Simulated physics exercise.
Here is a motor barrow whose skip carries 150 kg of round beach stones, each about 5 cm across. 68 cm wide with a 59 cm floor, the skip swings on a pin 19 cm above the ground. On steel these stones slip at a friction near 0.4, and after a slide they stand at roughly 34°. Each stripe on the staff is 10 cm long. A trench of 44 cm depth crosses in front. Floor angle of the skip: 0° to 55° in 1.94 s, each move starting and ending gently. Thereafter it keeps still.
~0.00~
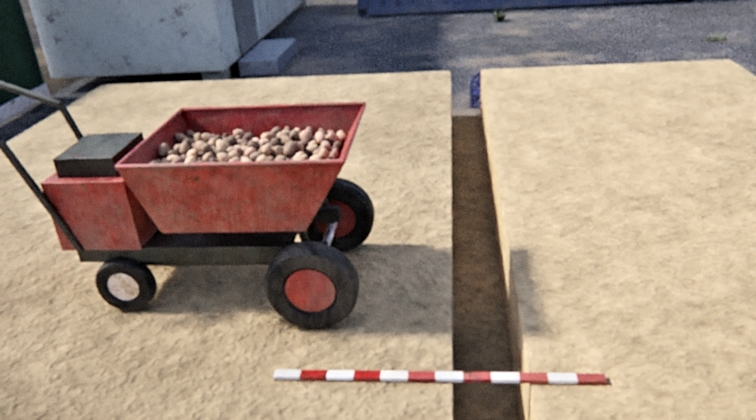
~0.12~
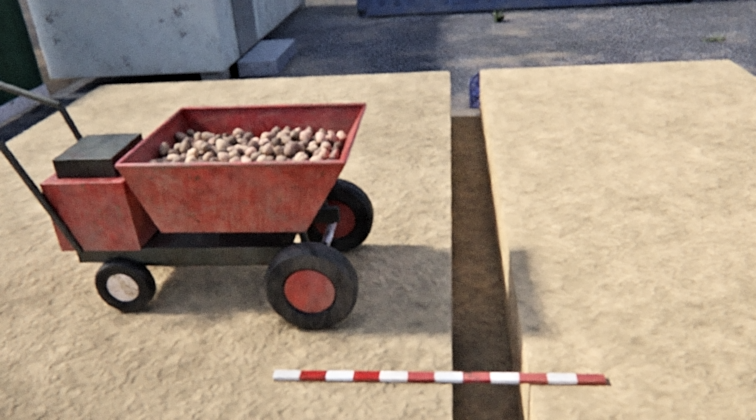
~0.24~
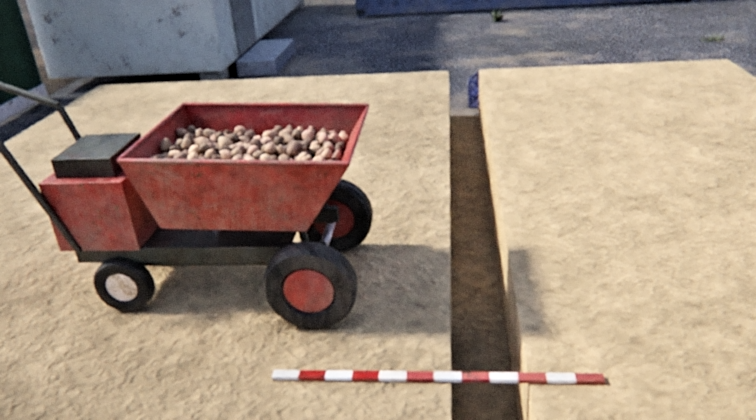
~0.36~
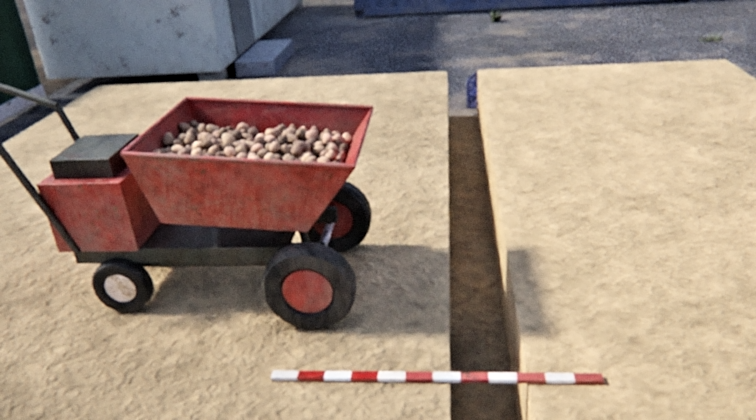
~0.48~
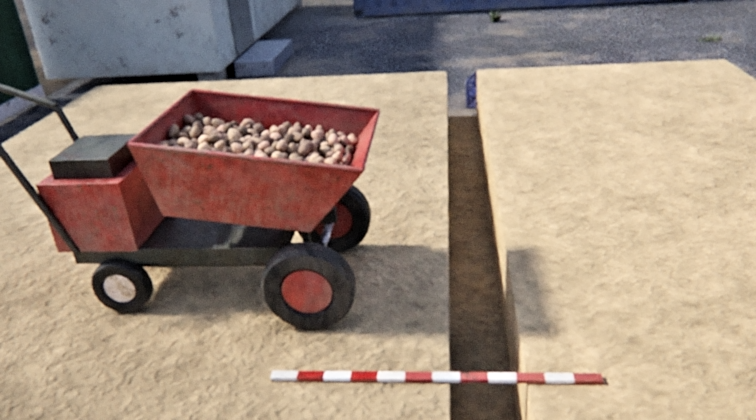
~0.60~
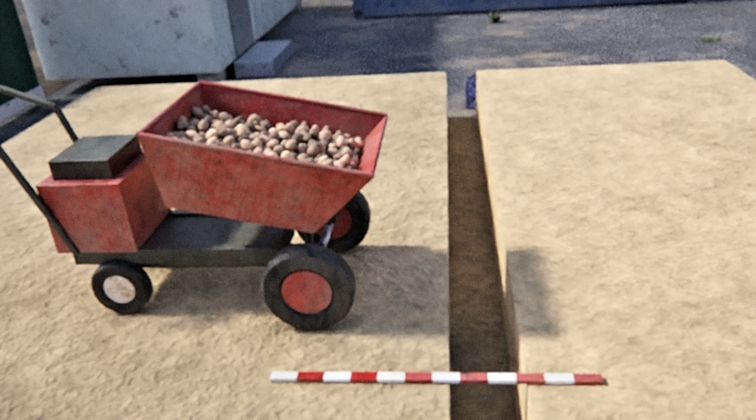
The footage shows a red motor barrow loaded with round beach stones standing left of a narrow trench, a red-and-white staff lying in front. Its skip slowly tilts toward the right, the left end rising, while the wheels stay in place.
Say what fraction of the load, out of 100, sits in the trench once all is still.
About 42 out of 100.
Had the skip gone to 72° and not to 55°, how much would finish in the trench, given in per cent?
Then about 80 per cent.
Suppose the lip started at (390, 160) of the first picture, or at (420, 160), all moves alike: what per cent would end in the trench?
First place: Near 20%; second place: Near 5%.
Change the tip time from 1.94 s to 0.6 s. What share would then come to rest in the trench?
Near 25 per cent.
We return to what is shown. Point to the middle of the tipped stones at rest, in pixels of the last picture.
I'd point somewhere around (483, 354).
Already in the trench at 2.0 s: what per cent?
Some 10 per cent of the load by that point.
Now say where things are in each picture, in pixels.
In the first picture, lip at (344, 162), floor tilted 0°, highest stones at (240, 143).
In the second picture, the skip is at 1°, its lip at (345, 163); the top of the load is at (210, 142); the stones move at 0.1 m/s on average.
In the third picture, lip at (349, 164), floor tilted 2°, highest stones at (212, 139); the stones move at 0.2 m/s on average.
In the fourth picture, lip at (354, 167), floor tilted 5°, highest stones at (205, 134); the stones move at 0.2 m/s on average.
In the fifth picture, the skip is at 8°, its lip at (363, 171); the top of the load is at (201, 127); the stones move at 0.3 m/s on average.
In the sixth picture, the skip is at 13°, its lip at (373, 176); the top of the load is at (205, 120); the stones move at 0.3 m/s on average.
After 1.5 s the floor is at 47°; 100 % in the skip; the foremost stones are at (425, 211).
After 2.0 s the floor is at 55°; 87 % in the skip, 11 % in the trench, 1 % past the trench; the foremost stones are at (526, 283).
After 2.4 s the floor is at 55°; 73 % in the skip, 24 % in the trench, 3 % past the trench; the foremost stones are at (583, 281).
After 4.3 s the floor is at 55°; 55 % in the skip, 42 % in the trench, 3 % past the trench; the foremost stones are at (623, 291).
